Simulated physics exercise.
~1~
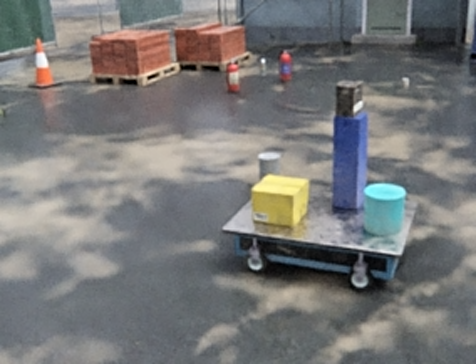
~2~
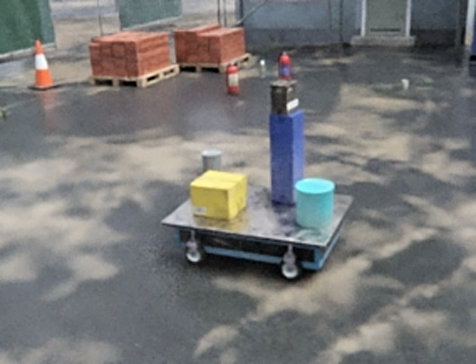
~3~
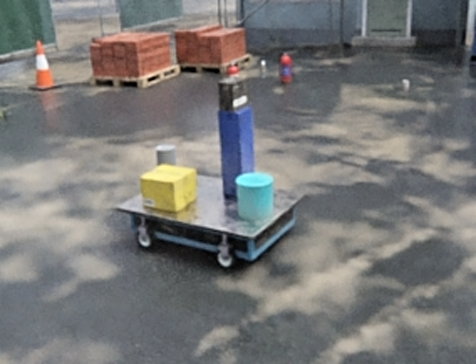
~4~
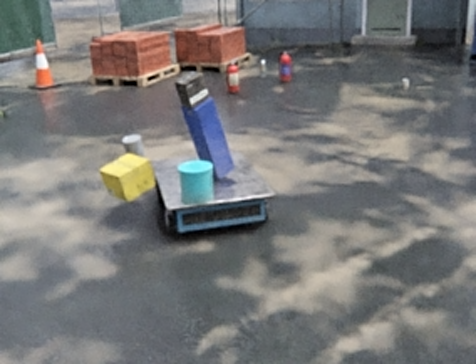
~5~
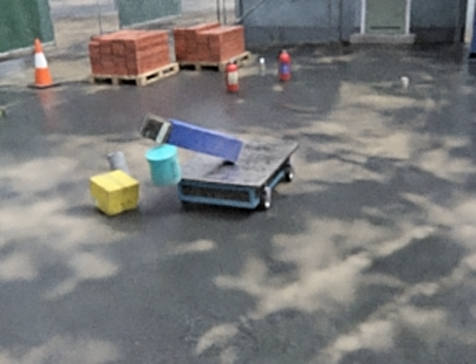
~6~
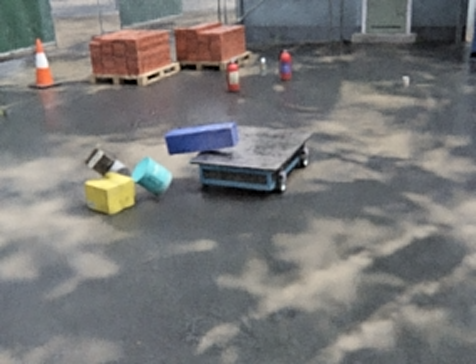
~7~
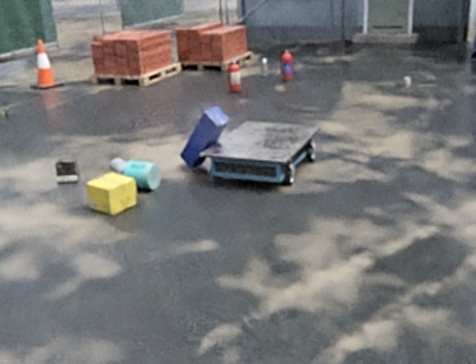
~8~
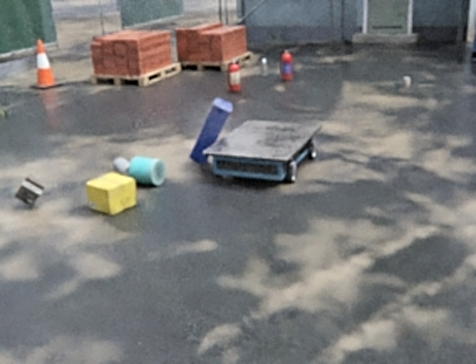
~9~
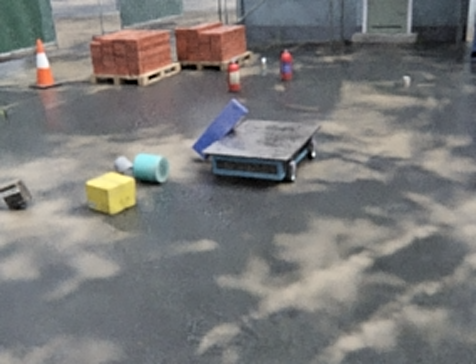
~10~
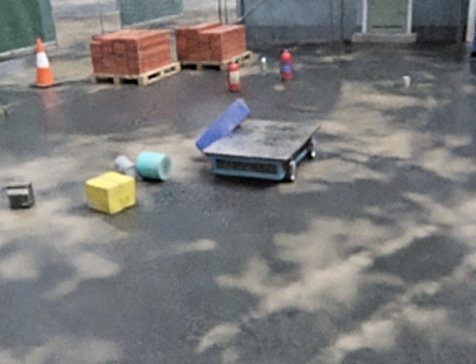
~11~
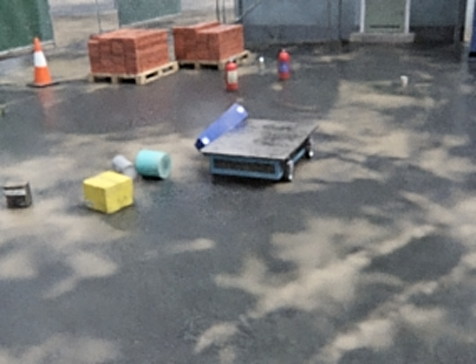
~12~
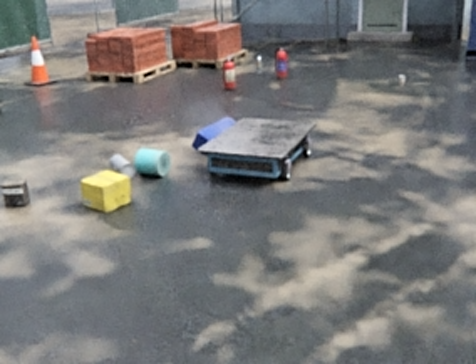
On wet tarmac, a flat cart rolls left, turns sharply and sheds all five objects.
